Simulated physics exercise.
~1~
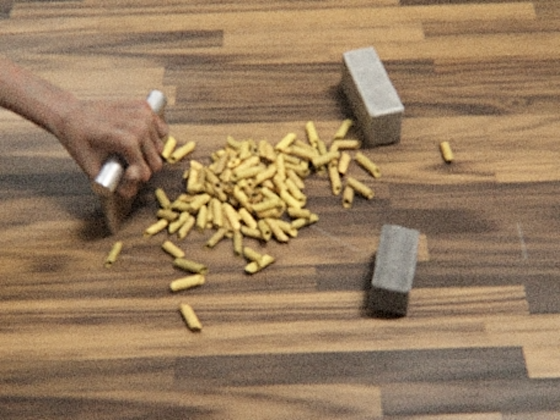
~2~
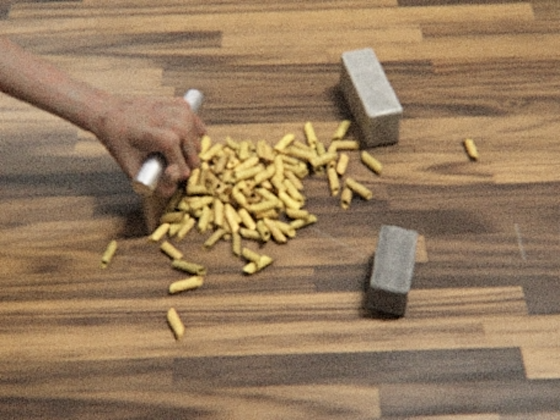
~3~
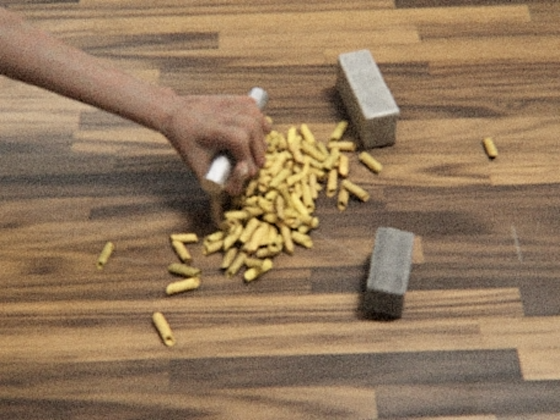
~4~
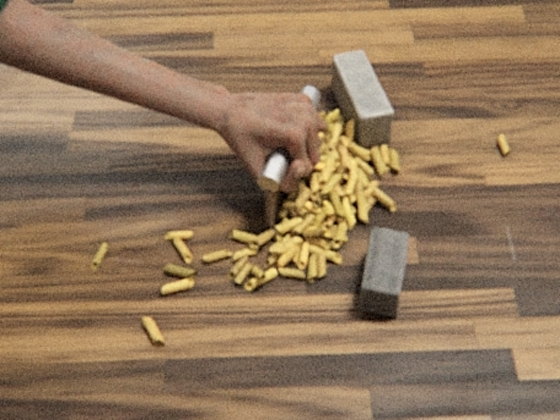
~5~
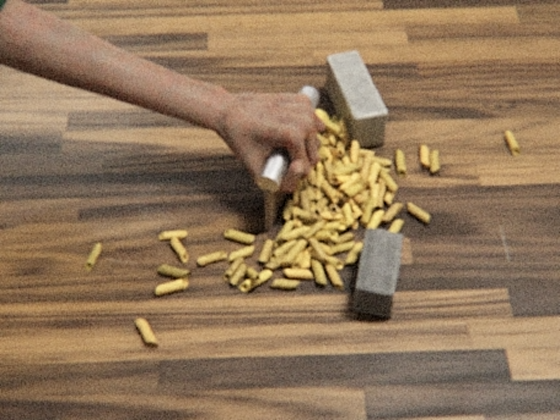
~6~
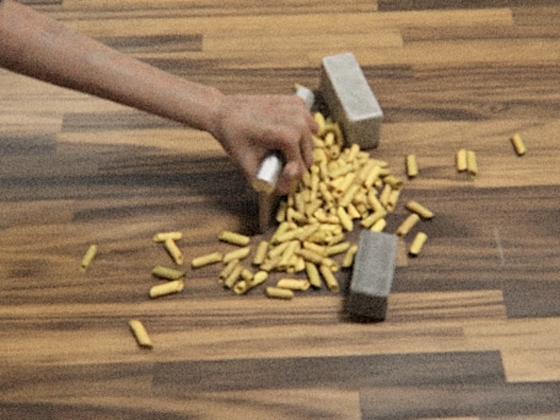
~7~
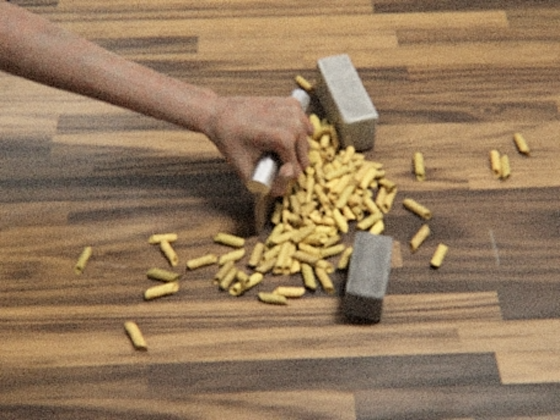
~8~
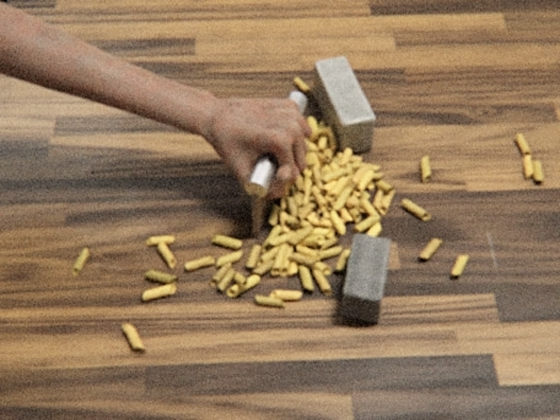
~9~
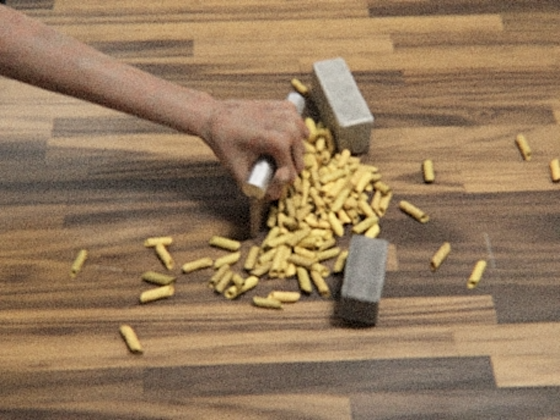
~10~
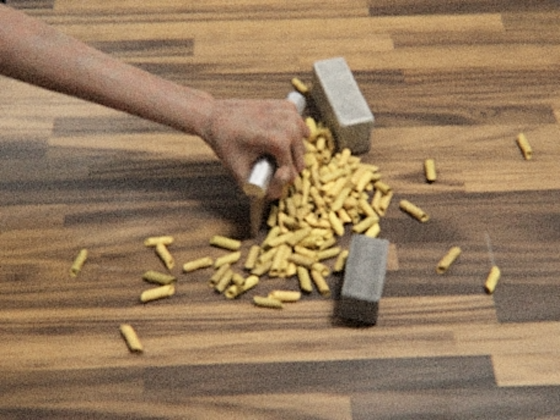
A hand pushing a pile of dry pasta rightward with a scraper, most bunching before two blocks as some pieces slip through.
